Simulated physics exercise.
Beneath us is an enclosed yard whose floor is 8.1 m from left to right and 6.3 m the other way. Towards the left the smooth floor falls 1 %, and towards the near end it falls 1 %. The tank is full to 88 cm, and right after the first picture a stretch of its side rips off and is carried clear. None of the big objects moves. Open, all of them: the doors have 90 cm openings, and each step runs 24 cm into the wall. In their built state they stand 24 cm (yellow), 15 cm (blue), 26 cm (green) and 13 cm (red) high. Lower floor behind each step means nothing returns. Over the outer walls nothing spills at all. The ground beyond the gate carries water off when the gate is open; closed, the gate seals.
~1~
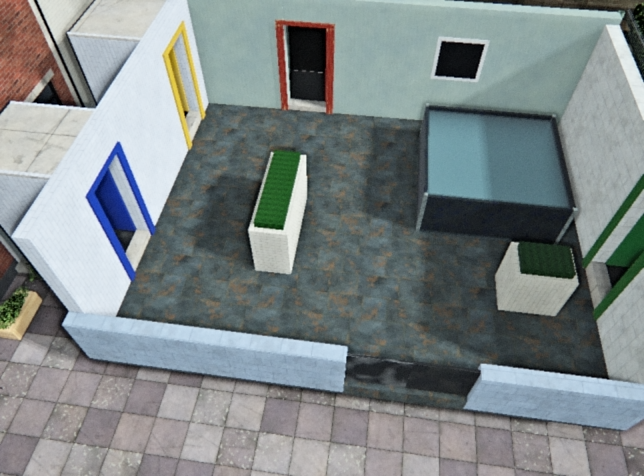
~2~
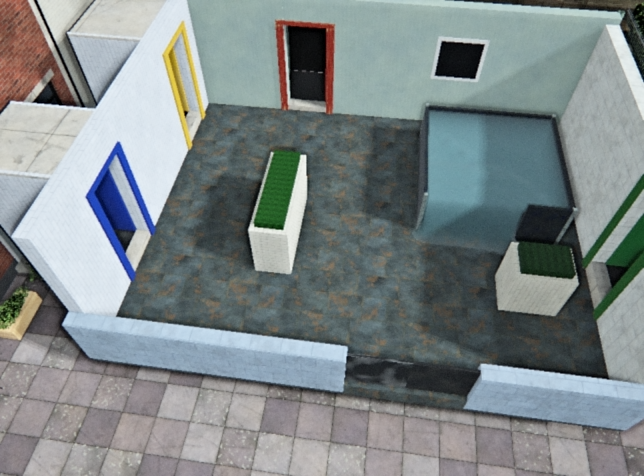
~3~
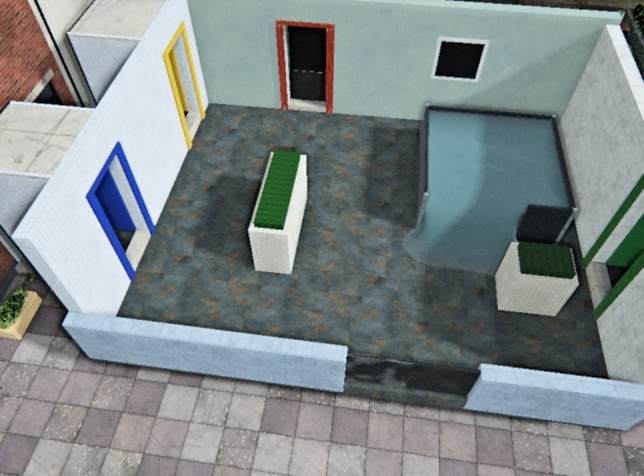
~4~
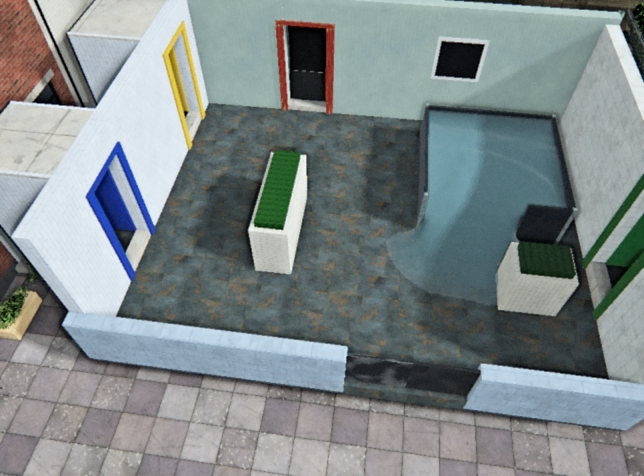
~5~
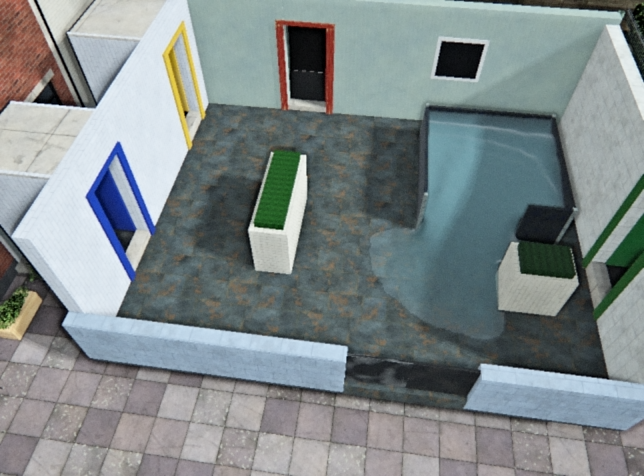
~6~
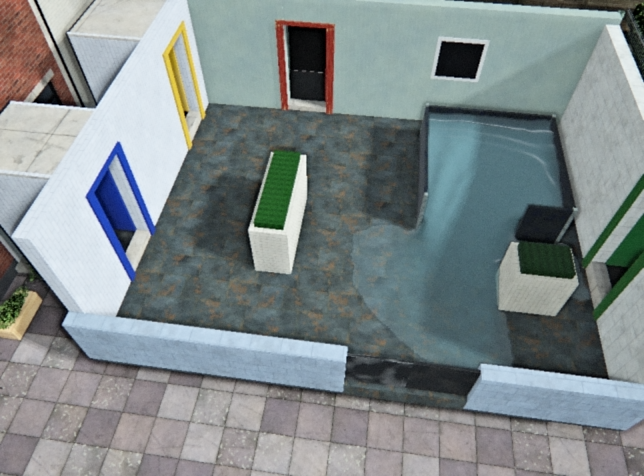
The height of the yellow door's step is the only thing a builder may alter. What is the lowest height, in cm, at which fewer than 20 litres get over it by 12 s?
17 cm.
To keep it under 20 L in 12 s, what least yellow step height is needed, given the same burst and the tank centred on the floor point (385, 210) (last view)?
At least some 15 centimetres tall.
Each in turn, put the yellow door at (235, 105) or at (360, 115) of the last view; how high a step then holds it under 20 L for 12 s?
About 19 cm, then about 16 cm.
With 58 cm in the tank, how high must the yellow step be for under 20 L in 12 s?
About 9.5 cm.
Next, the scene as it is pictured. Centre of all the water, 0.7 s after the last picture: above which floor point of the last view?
It lies near (474, 227) in the last picture.
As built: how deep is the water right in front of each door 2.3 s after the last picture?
At the yellow door the depth is 0 cm, at blue 19 cm, at green 23 cm and at red 0 cm.
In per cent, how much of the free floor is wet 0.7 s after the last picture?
30 %.
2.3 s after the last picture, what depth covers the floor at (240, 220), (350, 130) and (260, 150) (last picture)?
Depths of roughly 0 cm, 0 cm and 0 cm, in that order.
Then, 0.7 s after the last picture water covers 30 % of the floor, deepest (57 cm) near (436, 371); it has not reached the yellow door.
Then, 2.3 s after the last picture water covers 50 % of the floor, deepest (55 cm) near (106, 340); it has not reached the yellow door.
Then, 11.3 s after the last picture water covers 100 % of the floor, deepest (22 cm) near (106, 340); 18 cm at the yellow door, 0 litres in over its 24 cm step.
At the yellow door as built, the water peaked near 22 cm, 9.9 s after the last picture.
Run again over the same 12 s with other heights there, 41 litres in over 14.5 cm, 3 litres over 19.5 cm. The limit of 20 litres is kept from about 17 cm up.
